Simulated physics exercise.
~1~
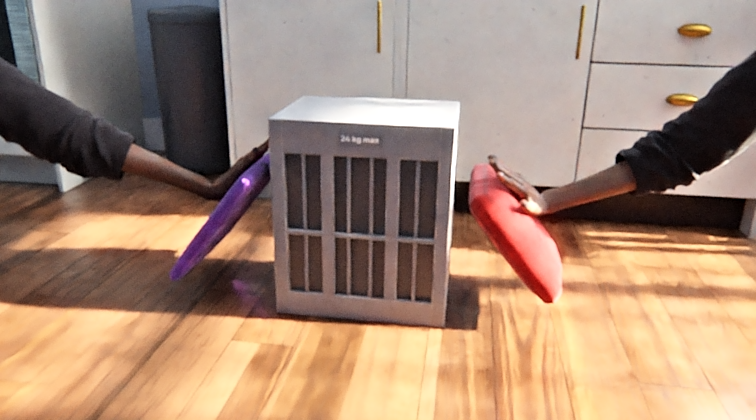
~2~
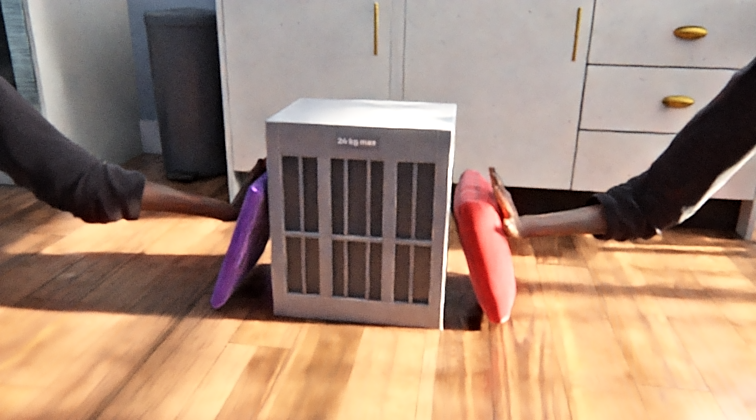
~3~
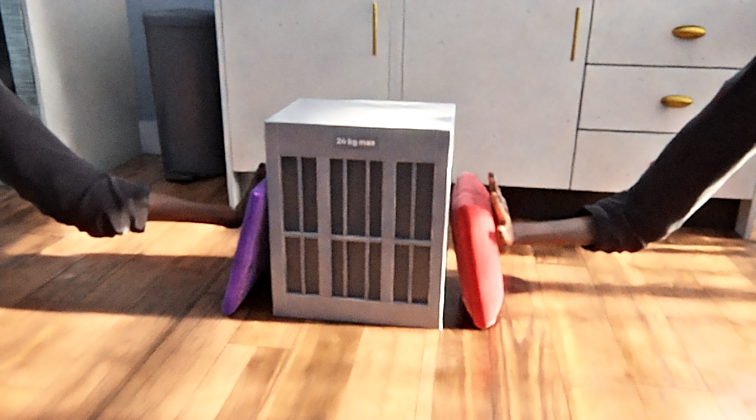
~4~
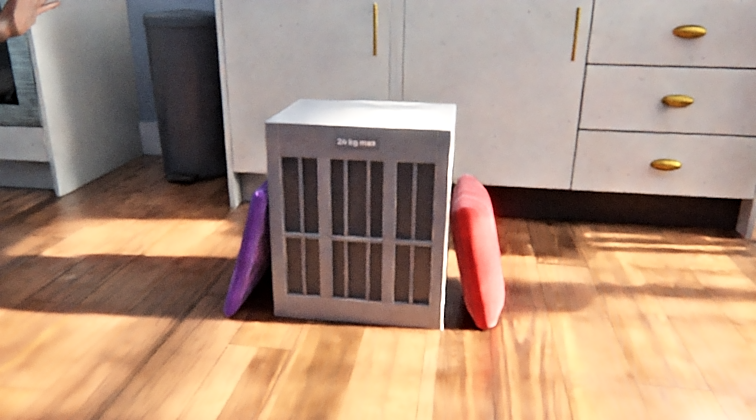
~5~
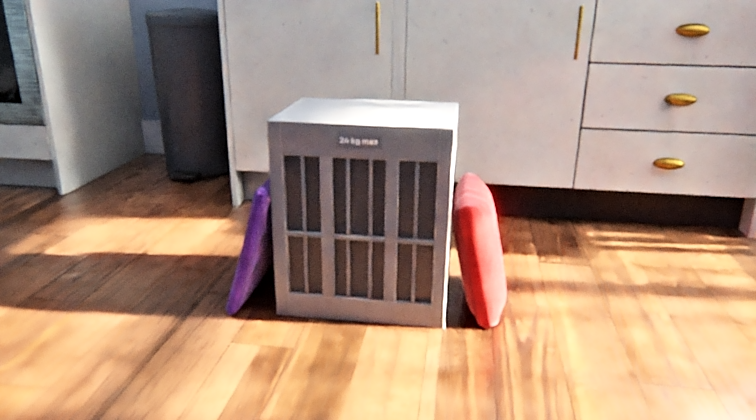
The clip shows two hands bringing a purple seat pad and a red soft bag against the left and right sides of a grey crate on a wooden floor, then letting go and withdrawing, leaving both items leaning upright against the crate.
